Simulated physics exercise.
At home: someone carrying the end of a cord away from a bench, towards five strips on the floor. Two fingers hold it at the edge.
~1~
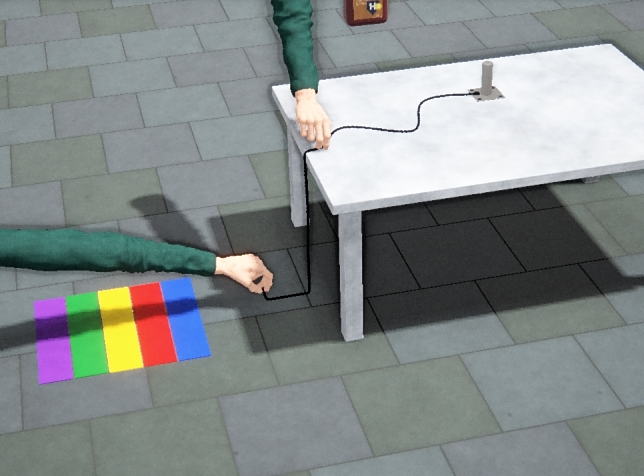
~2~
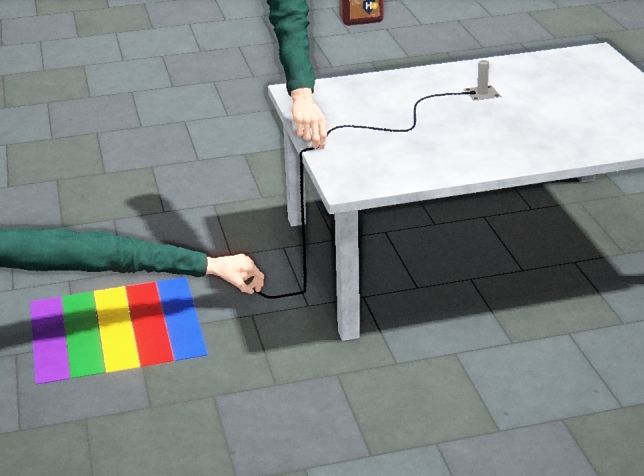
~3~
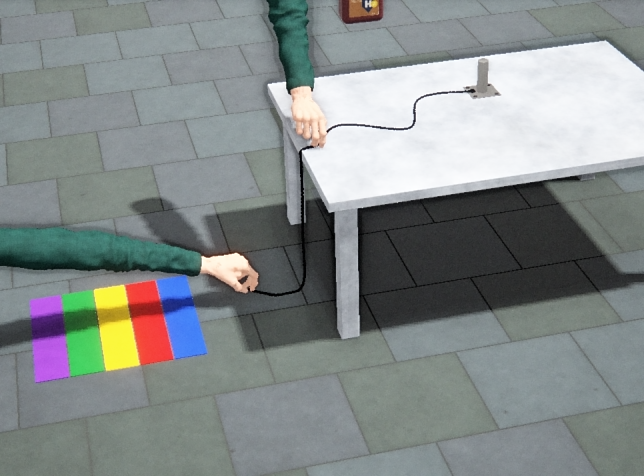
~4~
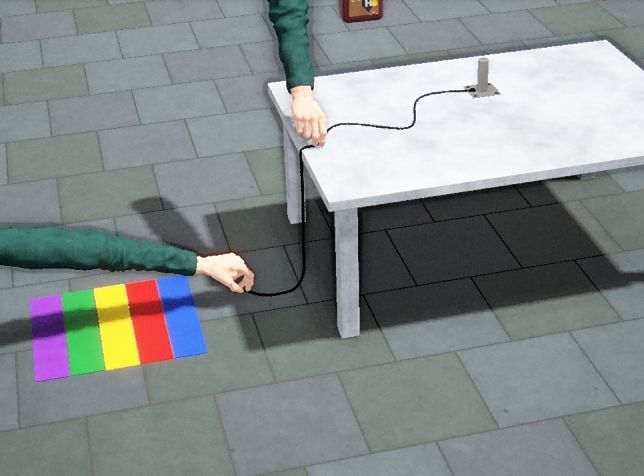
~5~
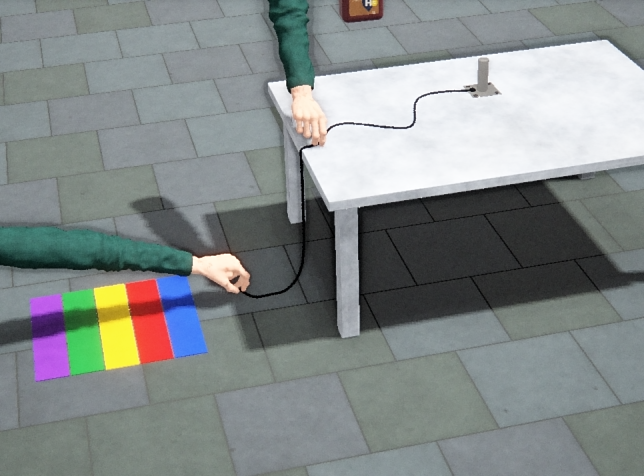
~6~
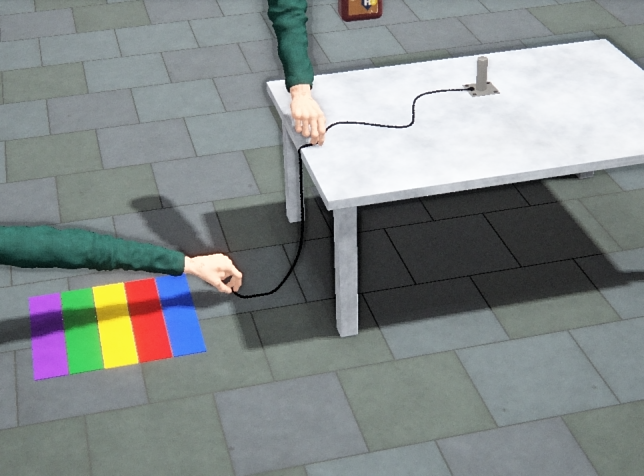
Black cord being drawn slightly left by a hand near coloured floor strips, while another hand pinches it at a white table's edge.
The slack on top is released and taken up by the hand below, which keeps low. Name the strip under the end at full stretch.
It halts on the green strip.
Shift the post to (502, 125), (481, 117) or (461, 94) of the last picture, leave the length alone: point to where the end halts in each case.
The places are (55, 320), (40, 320) and (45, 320).
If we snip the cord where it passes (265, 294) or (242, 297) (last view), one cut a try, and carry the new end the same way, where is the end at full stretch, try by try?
The places are (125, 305) and (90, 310).
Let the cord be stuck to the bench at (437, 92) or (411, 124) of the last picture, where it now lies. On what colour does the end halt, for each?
In that order: Green; yellow.
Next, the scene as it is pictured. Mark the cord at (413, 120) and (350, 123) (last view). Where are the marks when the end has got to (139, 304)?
Near (375, 115) and (309, 131).
Early on, end near (139, 304); over red.
Midway, end near (98, 311); over yellow.
At the end of the slack, end near (73, 315); over green. Over green.
